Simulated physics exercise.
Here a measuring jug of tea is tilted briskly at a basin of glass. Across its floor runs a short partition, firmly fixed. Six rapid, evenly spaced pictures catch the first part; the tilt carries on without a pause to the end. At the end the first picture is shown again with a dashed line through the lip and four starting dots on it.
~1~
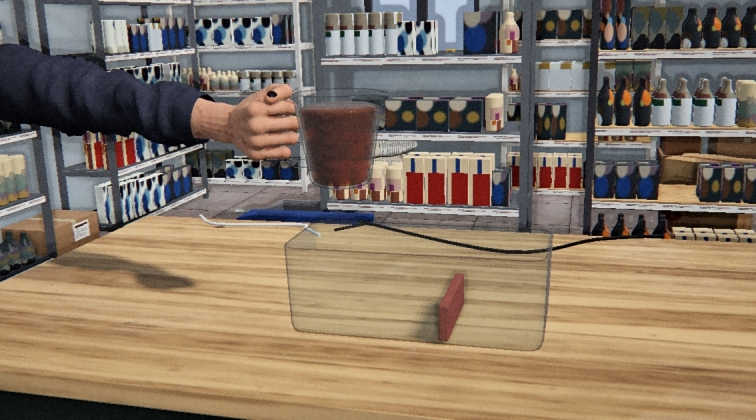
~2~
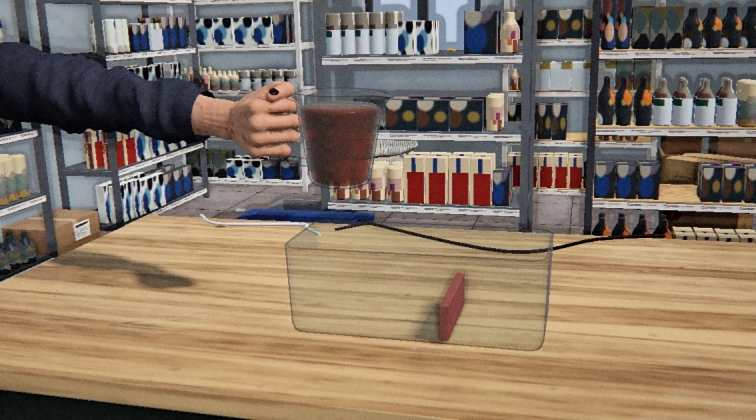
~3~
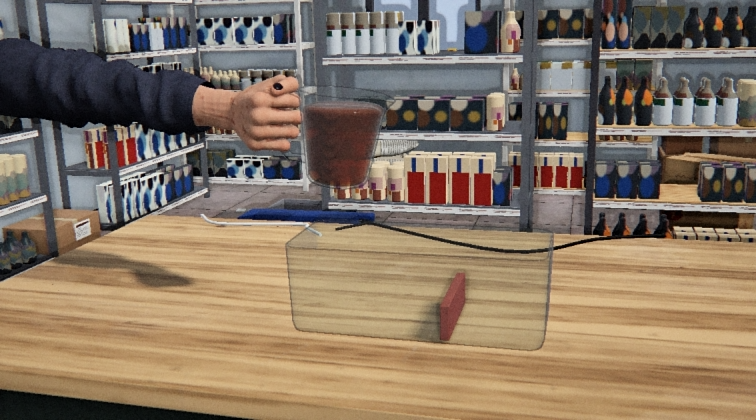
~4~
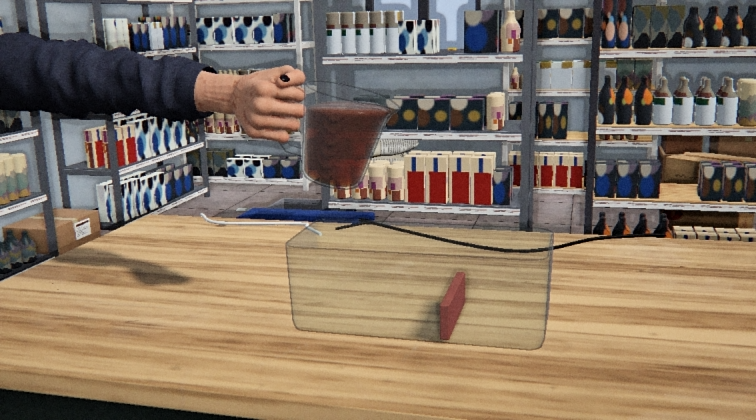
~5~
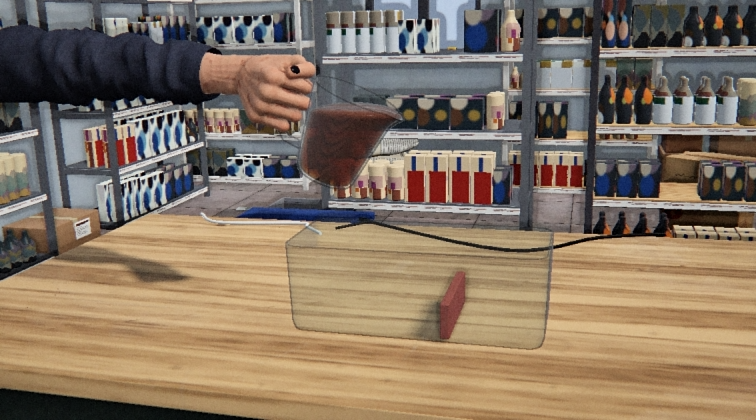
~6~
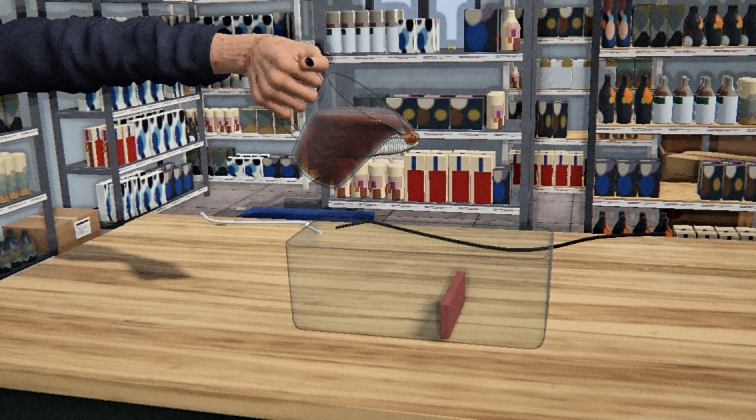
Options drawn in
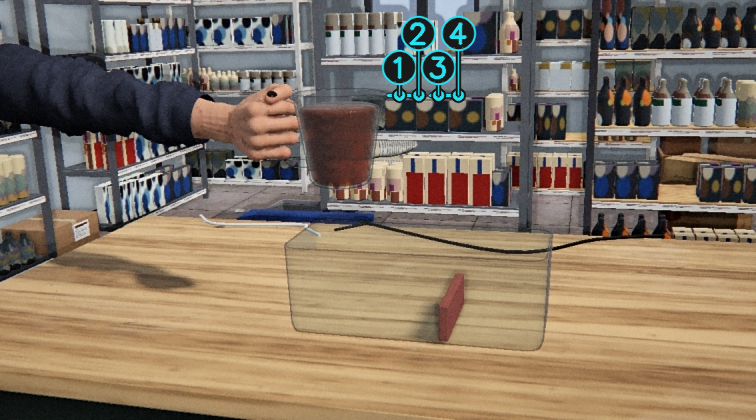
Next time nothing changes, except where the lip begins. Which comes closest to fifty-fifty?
The best place is 1.
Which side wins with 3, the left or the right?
More ends on the right.
In cyan, 1 at (399, 95); 2 at (418, 95); 3 at (438, 95); 4 at (458, 95).
With 1, about 54 % ends left of the wall and 45 % right of it.
With 2, about 24 % ends left of the wall and 75 % right of it.
With 3, about 11 % ends left of the wall and 88 % right of it.
With 4, about 22 % ends left of the wall and 75 % right of it.
